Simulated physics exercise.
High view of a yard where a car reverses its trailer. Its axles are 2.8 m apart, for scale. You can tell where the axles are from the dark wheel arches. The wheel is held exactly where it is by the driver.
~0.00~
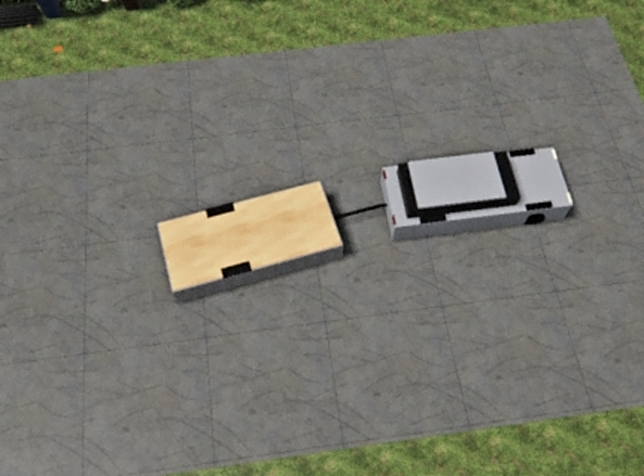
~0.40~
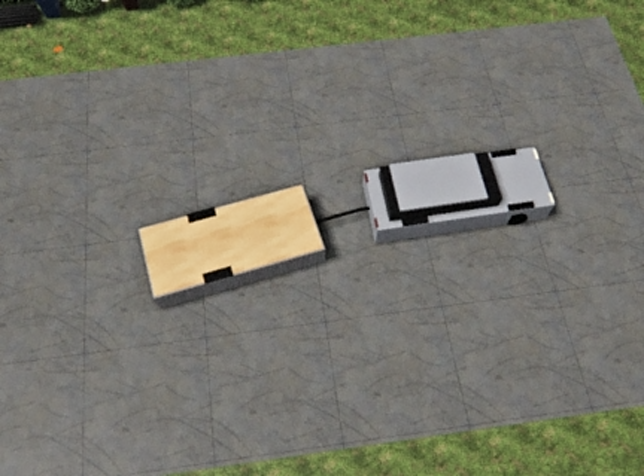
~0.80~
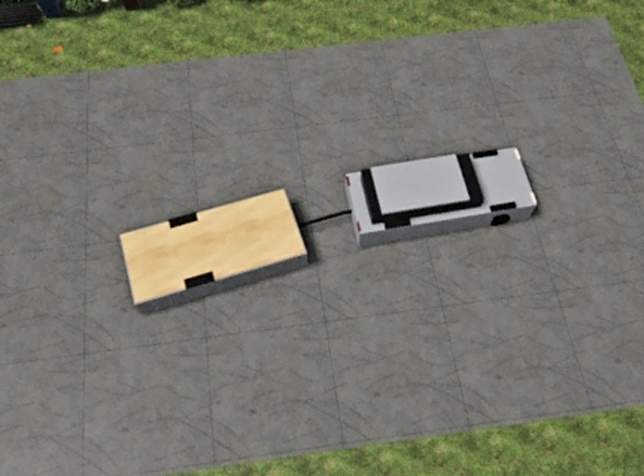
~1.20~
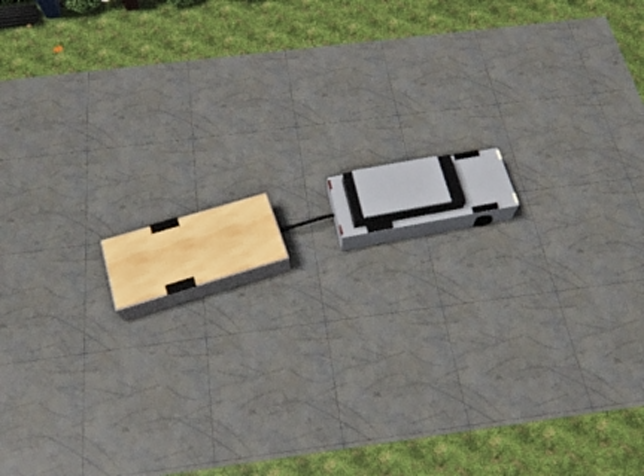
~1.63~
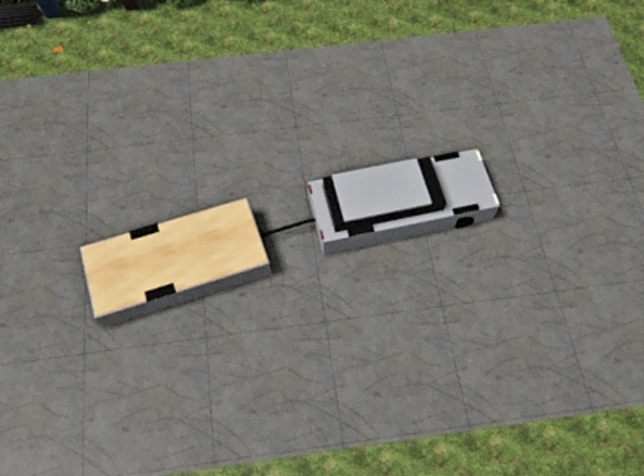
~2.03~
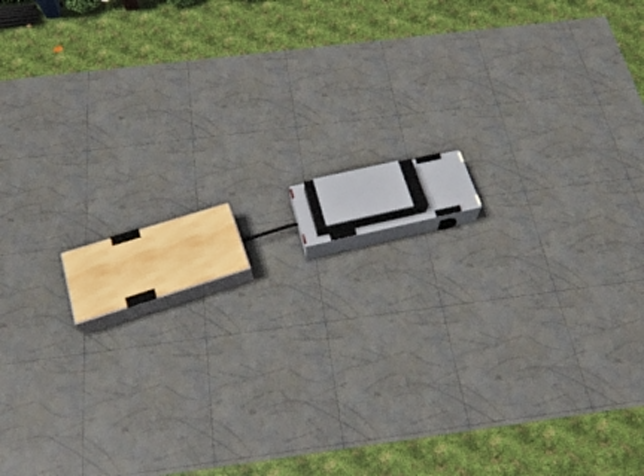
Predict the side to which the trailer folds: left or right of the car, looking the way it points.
Relative to the car, the trailer finishes on its left side.
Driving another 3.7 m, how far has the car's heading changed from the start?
It has turned about 16°.
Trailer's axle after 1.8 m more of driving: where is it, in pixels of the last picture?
Around (59, 290).
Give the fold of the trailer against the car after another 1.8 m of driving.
Fold: About 0°, toward the car's right.
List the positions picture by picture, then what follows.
The first picture shows car's middle (482, 177), trailer's axle (228, 239); tail 9° to the car's right; front wheels 7° right.
The second picture shows car's middle (463, 178), trailer's axle (210, 244); tail 8° to the car's right.
The third picture shows car's middle (445, 180), trailer's axle (191, 250); tail 8° to the car's right.
The fourth picture shows car's middle (427, 182), trailer's axle (172, 255); tail 7° to the car's right.
The fifth picture shows car's middle (407, 185), trailer's axle (152, 261); tail 6° to the car's right.
The sixth picture shows car's middle (388, 188), trailer's axle (133, 267); tail 5° to the car's right.
After 3.6 s, the tail is in line with the car, the car has turned 11° and the trailer's axle is at (59, 290) of the last picture.
After 5.1 s, the tail is 6° to the car's left, the car has turned 16° and the trailer's axle is out of the picture.
After 6.7 s, the tail is 18° to the car's left, the car has turned 20° and the trailer's axle is out of the picture.
After 8.2 s, the tail is 35° to the car's left, the car has turned 25° and the trailer's axle is out of the picture.
After 9.8 s, the tail is 60° to the car's left, the car has turned 30° and the trailer's axle is out of the picture; it has jack-knifed.
